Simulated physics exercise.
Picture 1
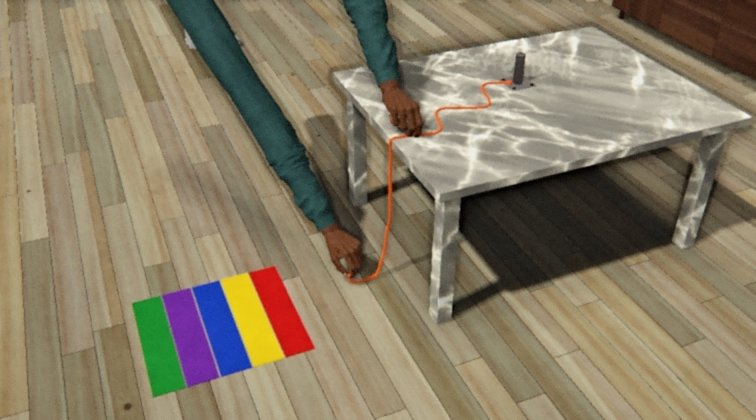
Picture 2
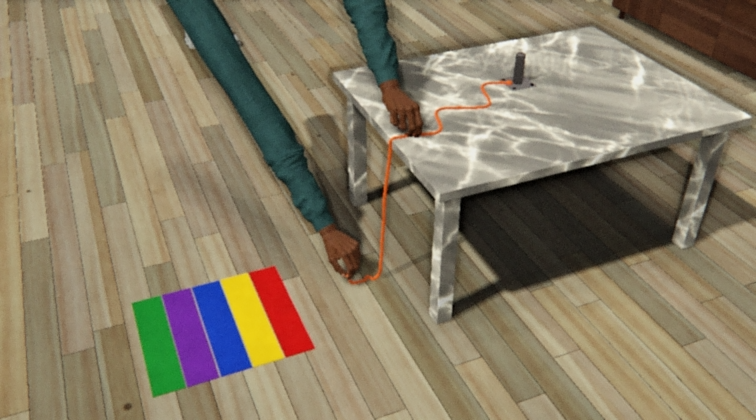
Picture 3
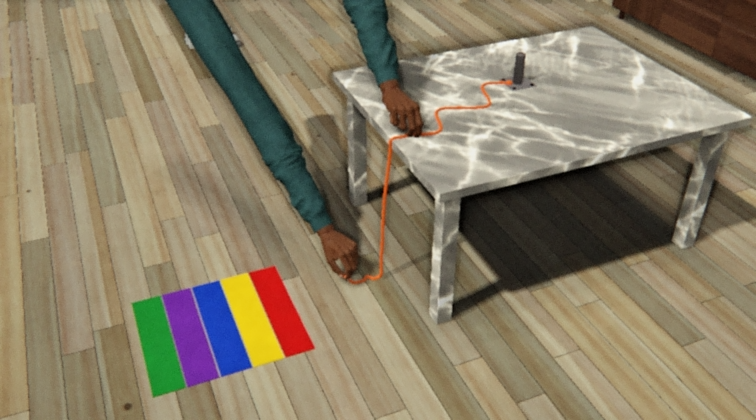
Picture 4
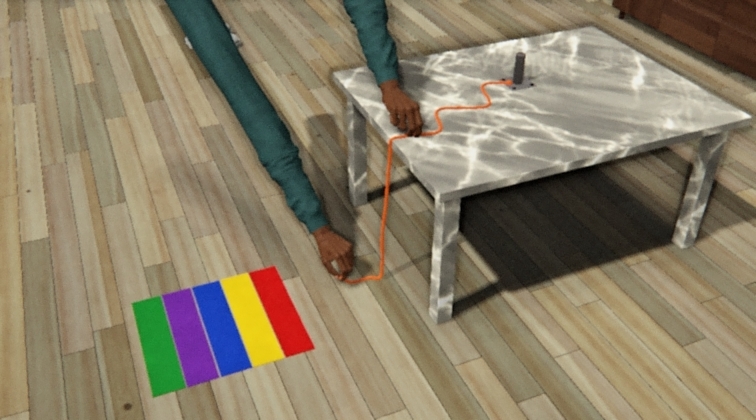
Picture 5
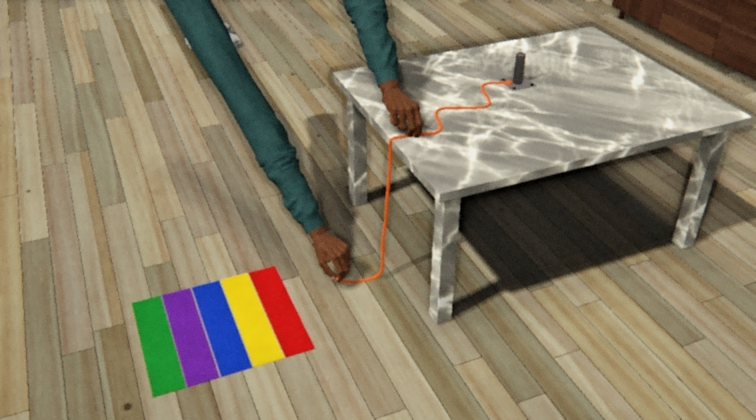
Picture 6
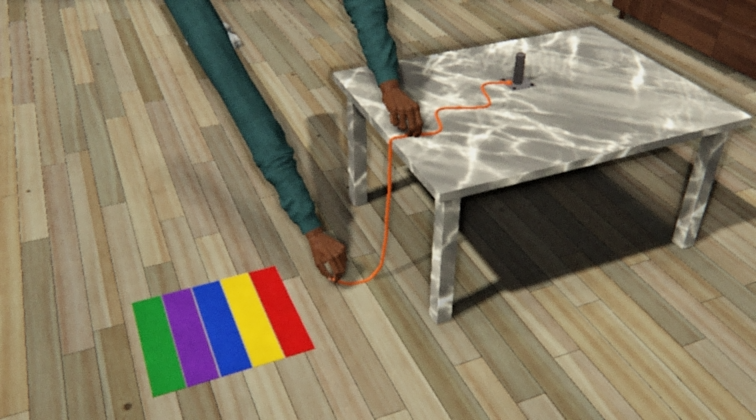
A hand near the floor shifts slightly left, drawing the end of an orange cord a little closer to the coloured strips, while another hand stays on the cord atop the low marble-patterned table, where its loops barely move.
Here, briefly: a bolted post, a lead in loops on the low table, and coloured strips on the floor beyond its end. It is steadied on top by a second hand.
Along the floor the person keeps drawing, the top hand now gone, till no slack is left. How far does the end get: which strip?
As far as the purple strip.
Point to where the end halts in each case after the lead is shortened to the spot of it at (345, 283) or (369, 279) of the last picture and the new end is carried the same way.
Case by case it comes to about (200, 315) and then about (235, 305).
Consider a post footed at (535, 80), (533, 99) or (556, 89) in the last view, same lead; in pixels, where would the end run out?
Going through them in sequence: (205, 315), (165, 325) and finally (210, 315).
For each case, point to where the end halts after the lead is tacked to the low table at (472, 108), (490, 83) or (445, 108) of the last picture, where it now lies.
Estimated spots in sequence: (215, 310), (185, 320), (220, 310).
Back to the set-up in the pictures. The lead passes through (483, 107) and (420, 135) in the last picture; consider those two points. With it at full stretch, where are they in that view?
The first at (450, 106), the second at (362, 152).
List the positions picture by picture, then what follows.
The first frame shows end (349, 275); red (293, 336); yellow (262, 345); blue (231, 355); purple (198, 364); green (165, 374).
The second frame shows end (347, 276); lead through (483, 85) (467, 108) (441, 127) (390, 150) (384, 212) (381, 264).
The third frame shows end (345, 276).
The fourth frame shows end (341, 278); lead through (483, 85) (467, 108) (441, 127) (390, 150) (385, 211) (382, 264).
The fifth frame shows end (337, 279).
The sixth frame shows end (334, 280); lead through (483, 85) (467, 108) (441, 127) (390, 150) (387, 211) (382, 264).
Soon after, end near (234, 307); over yellow.
After that, end near (199, 316); over purple.
At the stop, end near (179, 322); over purple. Over purple.
